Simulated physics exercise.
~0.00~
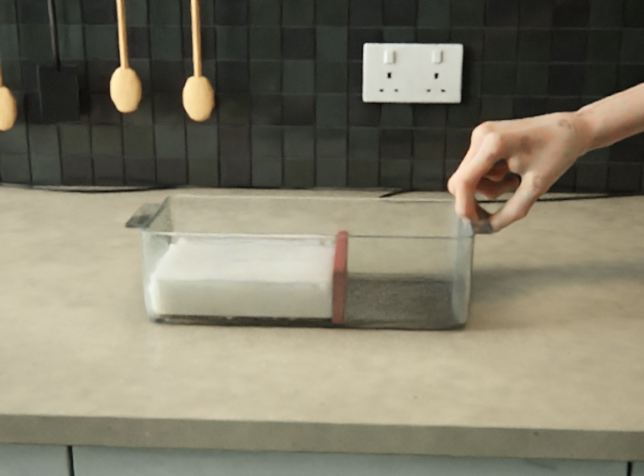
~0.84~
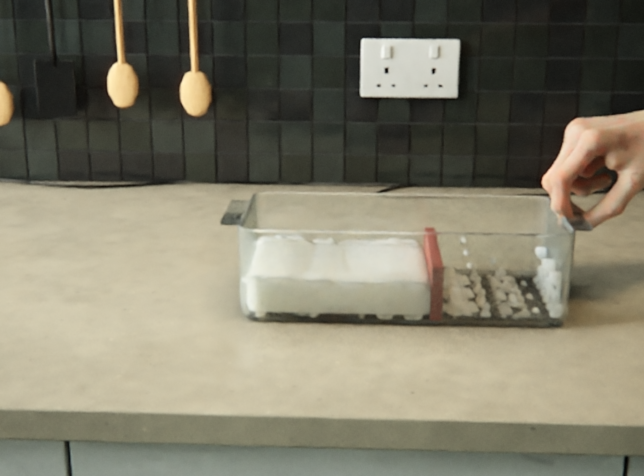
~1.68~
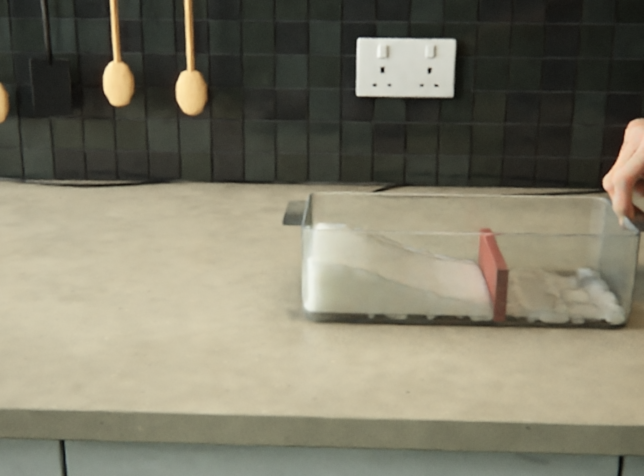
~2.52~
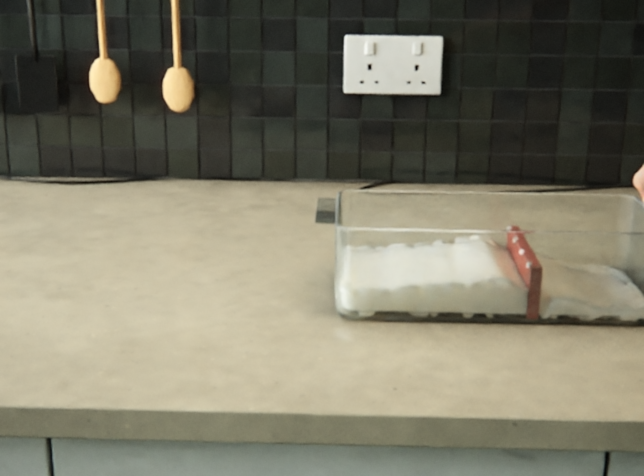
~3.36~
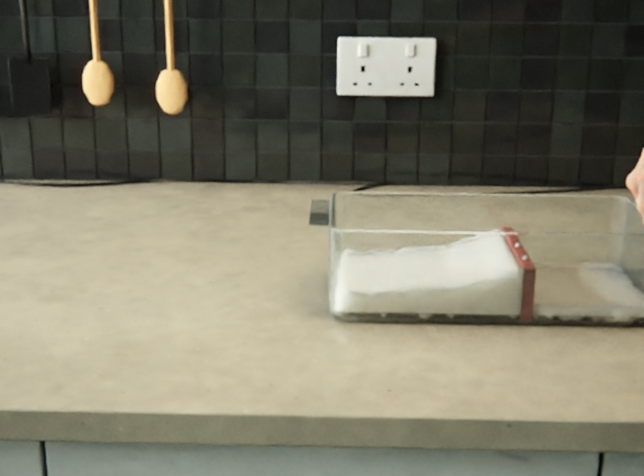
In the video, a hand slides a clear oblong tub of white liquid, split by a red divider, to the right along a countertop. Some of the liquid gets into the empty right part, and the tub stops with most of it still on the left.
